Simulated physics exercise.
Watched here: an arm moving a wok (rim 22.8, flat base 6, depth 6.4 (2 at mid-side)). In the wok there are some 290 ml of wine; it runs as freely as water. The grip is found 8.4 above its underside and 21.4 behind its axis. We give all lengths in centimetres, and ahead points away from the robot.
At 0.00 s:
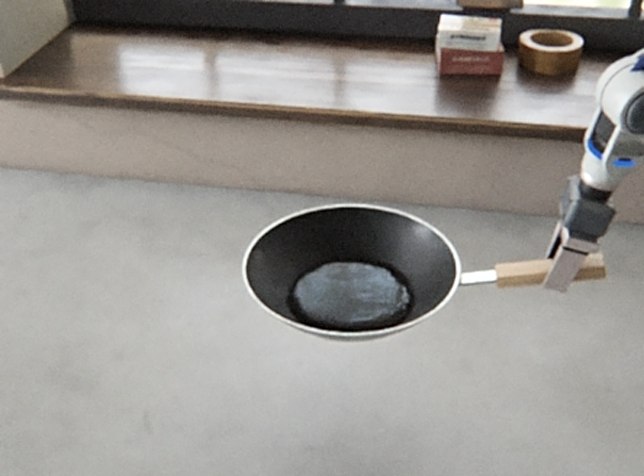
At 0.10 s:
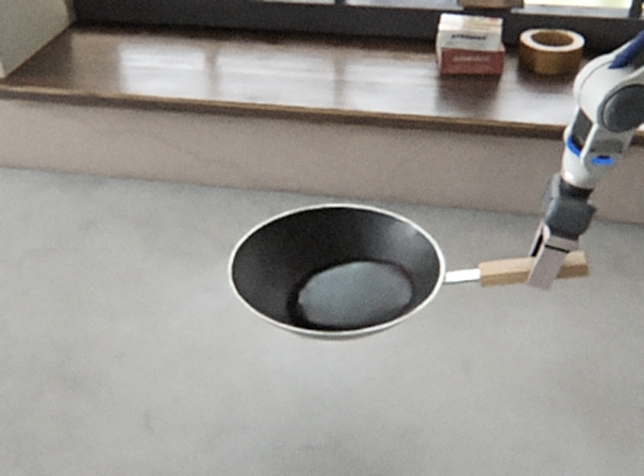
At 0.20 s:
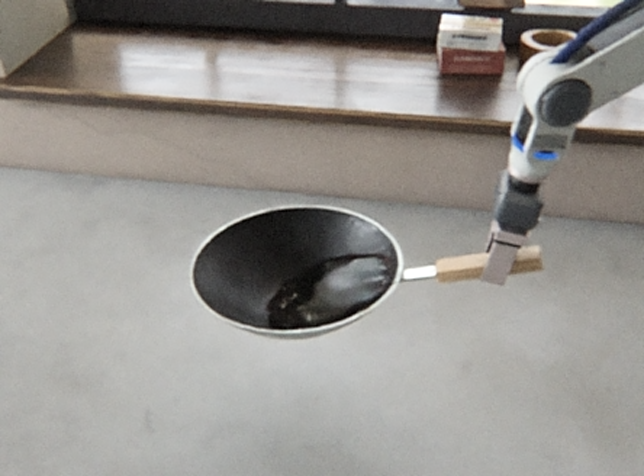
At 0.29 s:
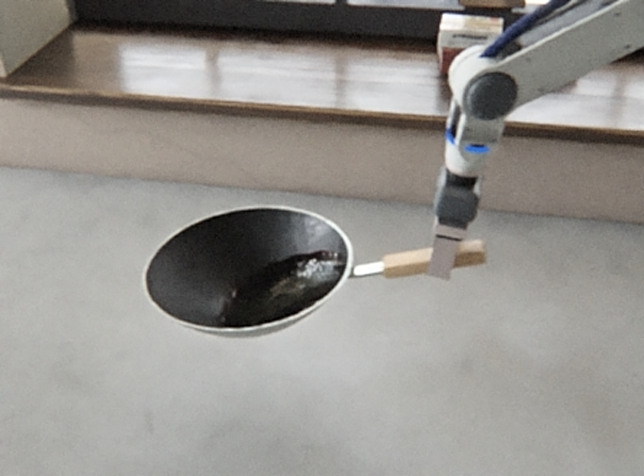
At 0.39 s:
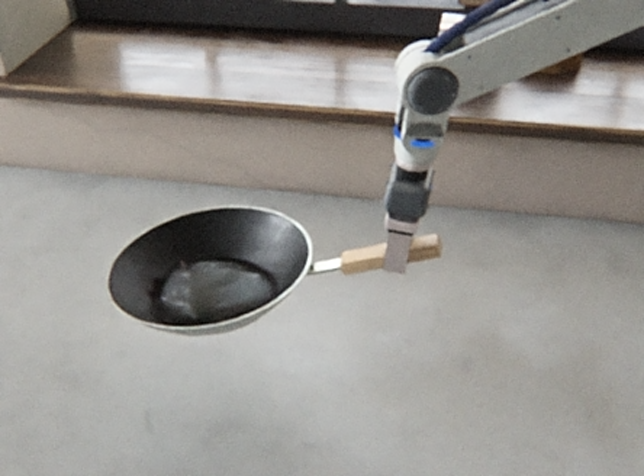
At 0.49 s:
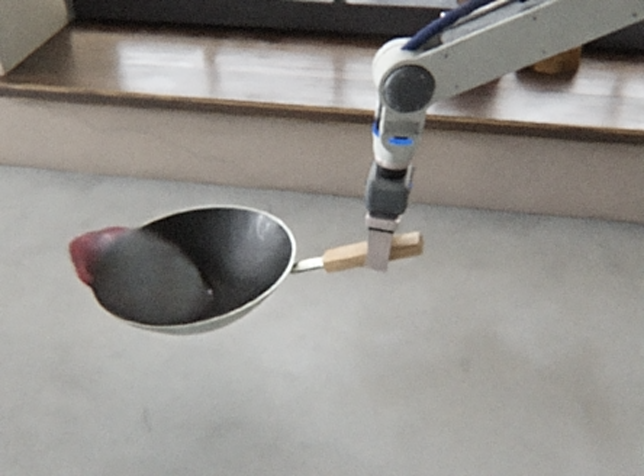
In the video, a robot arm holds a dark wok by its wooden handle and moves it left above a gray surface, tilting it slightly as the liquid inside shifts and some reddish liquid surges over the left rim.
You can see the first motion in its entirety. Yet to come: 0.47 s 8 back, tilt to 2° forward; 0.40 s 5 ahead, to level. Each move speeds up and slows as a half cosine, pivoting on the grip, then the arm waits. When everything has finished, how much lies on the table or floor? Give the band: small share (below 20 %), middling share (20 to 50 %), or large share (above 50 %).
Large share.
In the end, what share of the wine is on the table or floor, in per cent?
It should be about 60 percent.
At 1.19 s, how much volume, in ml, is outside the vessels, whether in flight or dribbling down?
Roughly 0 ml at that time.
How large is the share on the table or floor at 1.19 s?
Reading: Around 55 %.
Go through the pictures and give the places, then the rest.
The first frame shows the wok middle at (351, 288), level; upper third of the wine around (350, 294), from x 290 to 415, top at y 260; 290 ml in the wok.
The second frame shows the wok middle at (336, 288), level; upper third of the wine around (371, 295), from x 290 to 410, top at y 260.
The third frame shows the wok middle at (298, 287), tilted 2° forward; upper third of the wine around (357, 285), from x 270 to 390, top at y 255.
The fourth frame shows the wok middle at (251, 287), tilted 4° forward; upper third of the wine around (310, 283), from x 220 to 340, top at y 255.
The fifth frame shows the wok middle at (214, 286), tilted 5° forward; upper third of the wine around (228, 291), from x 150 to 275, top at y 255.
The sixth frame shows the wok middle at (199, 285), tilted 6° forward; upper third of the wine around (113, 258), from x 70 to 215, top at y 230; 275 ml in the wok, 20 ml in the air or running down outside.
After 0.84 s, tilted 3° forward, liquid up to 13 above the table; 155 ml on the table or floor, 140 ml in the wok.
After 1.19 s, level, liquid up to 13 above the table; 160 ml on the table or floor, 130 ml in the wok.
After 1.56 s, level, liquid up to 14 above the table; 170 ml on the table or floor, 110 ml in the wok, 10 ml in the air or running down outside.
After 2.36 s, level, liquid up to 15 above the table; 180 ml on the table or floor, 110 ml in the wok.
In the end, 180 ml on the table or floor, 110 ml in the wok. That is 62 % on the table or floor.
